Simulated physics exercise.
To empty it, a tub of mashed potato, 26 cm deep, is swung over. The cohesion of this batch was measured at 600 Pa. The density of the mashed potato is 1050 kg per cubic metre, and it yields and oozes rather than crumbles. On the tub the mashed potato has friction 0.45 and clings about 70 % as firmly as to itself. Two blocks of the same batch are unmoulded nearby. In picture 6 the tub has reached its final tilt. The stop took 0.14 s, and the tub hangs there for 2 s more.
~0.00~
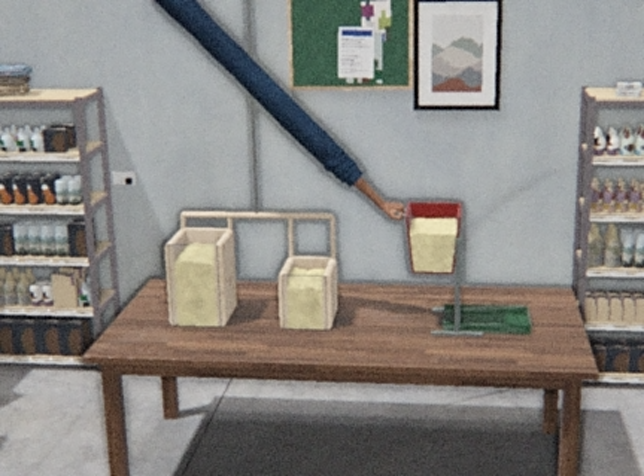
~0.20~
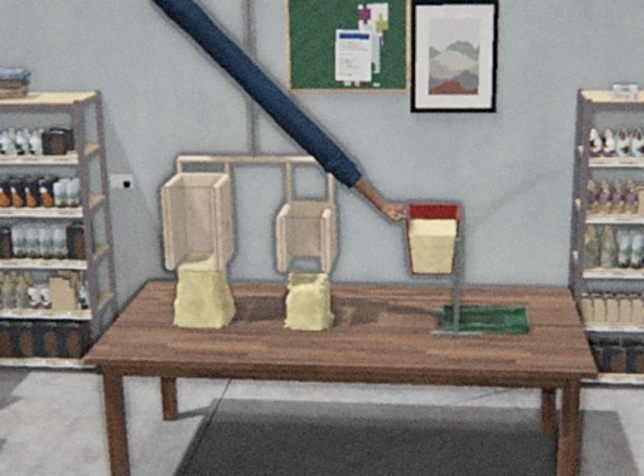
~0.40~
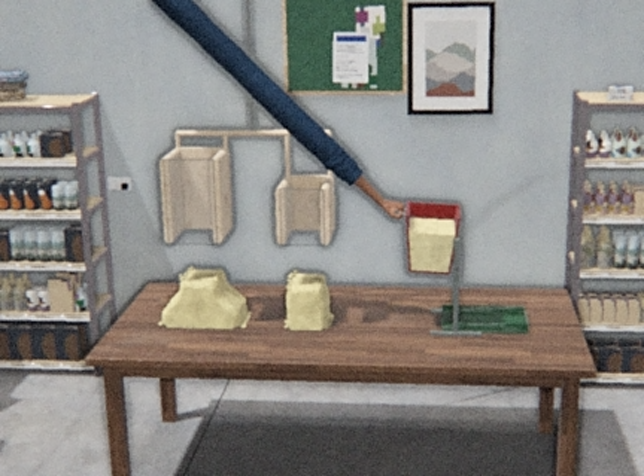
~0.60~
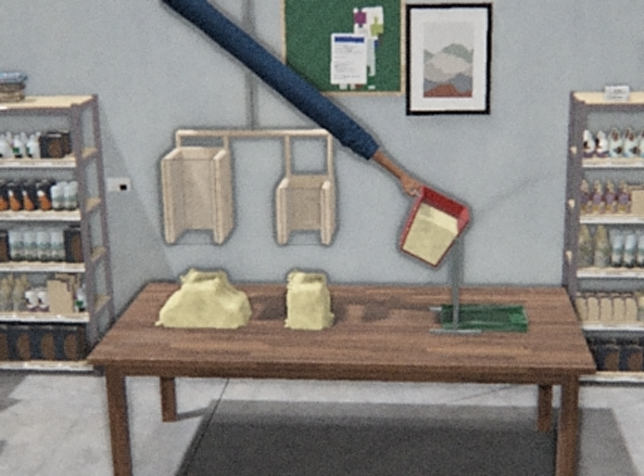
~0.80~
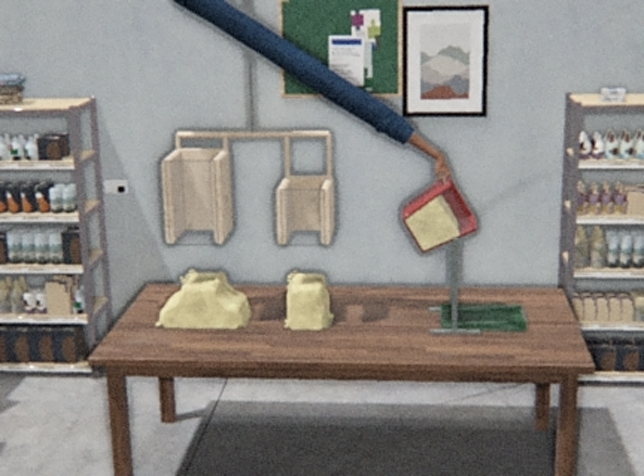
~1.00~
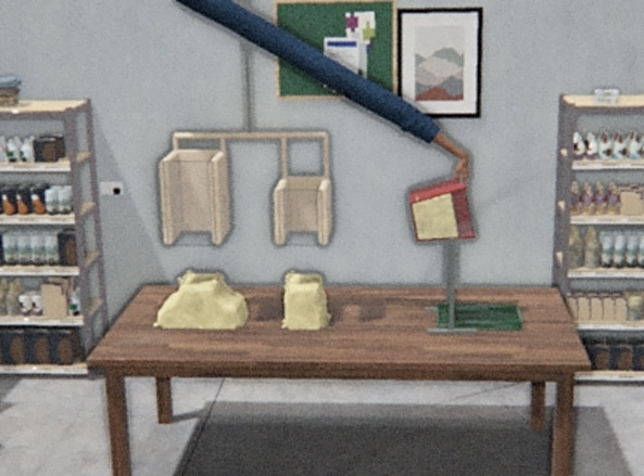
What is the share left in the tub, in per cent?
It comes to some 100 %.
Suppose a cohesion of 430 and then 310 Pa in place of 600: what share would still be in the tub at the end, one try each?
In turn about 100 %, 100 %.
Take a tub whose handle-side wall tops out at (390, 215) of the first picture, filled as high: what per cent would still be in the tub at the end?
Then about 100 %.
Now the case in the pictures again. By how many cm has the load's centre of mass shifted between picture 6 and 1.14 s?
Roughly 0 cm.
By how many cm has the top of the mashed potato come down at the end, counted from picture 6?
Roughly 0 cm.
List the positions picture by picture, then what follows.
Handle-side rim at (408, 217), tilt 0 degrees; top of the mashed potato at (453, 234); blocks stand 34 cm, 22 cm (left to right), in the first picture.
Handle-side rim at (407, 218), tilt 0 degrees; top of the mashed potato at (452, 235); blocks stand 31 cm, 22 cm (left to right), in the second picture.
Handle-side rim at (408, 216), tilt 3 degrees; top of the mashed potato at (414, 232); blocks stand 23 cm, 21 cm (left to right), in the third picture.
Handle-side rim at (423, 198), tilt 28 degrees; top of the mashed potato at (419, 215); blocks stand 22 cm, 21 cm (left to right), in the fourth picture.
Handle-side rim at (450, 187), tilt 59 degrees; top of the mashed potato at (435, 199); blocks stand 22 cm, 21 cm (left to right), in the fifth picture.
Handle-side rim at (467, 189), tilt 80 degrees; top of the mashed potato at (447, 195); blocks stand 22 cm, 21 cm (left to right), in the sixth picture.
After 1.14 s, the tub is at 80 degrees and holds 100 %.
After 1.31 s, the tub is at 80 degrees and holds 100 %.
After 1.48 s, the tub is at 80 degrees and holds 100 %.
After 1.65 s, the tub is at 80 degrees and holds 100 %.
After 3.00 s, at the end, the tub is at 80 degrees and holds 100 %.
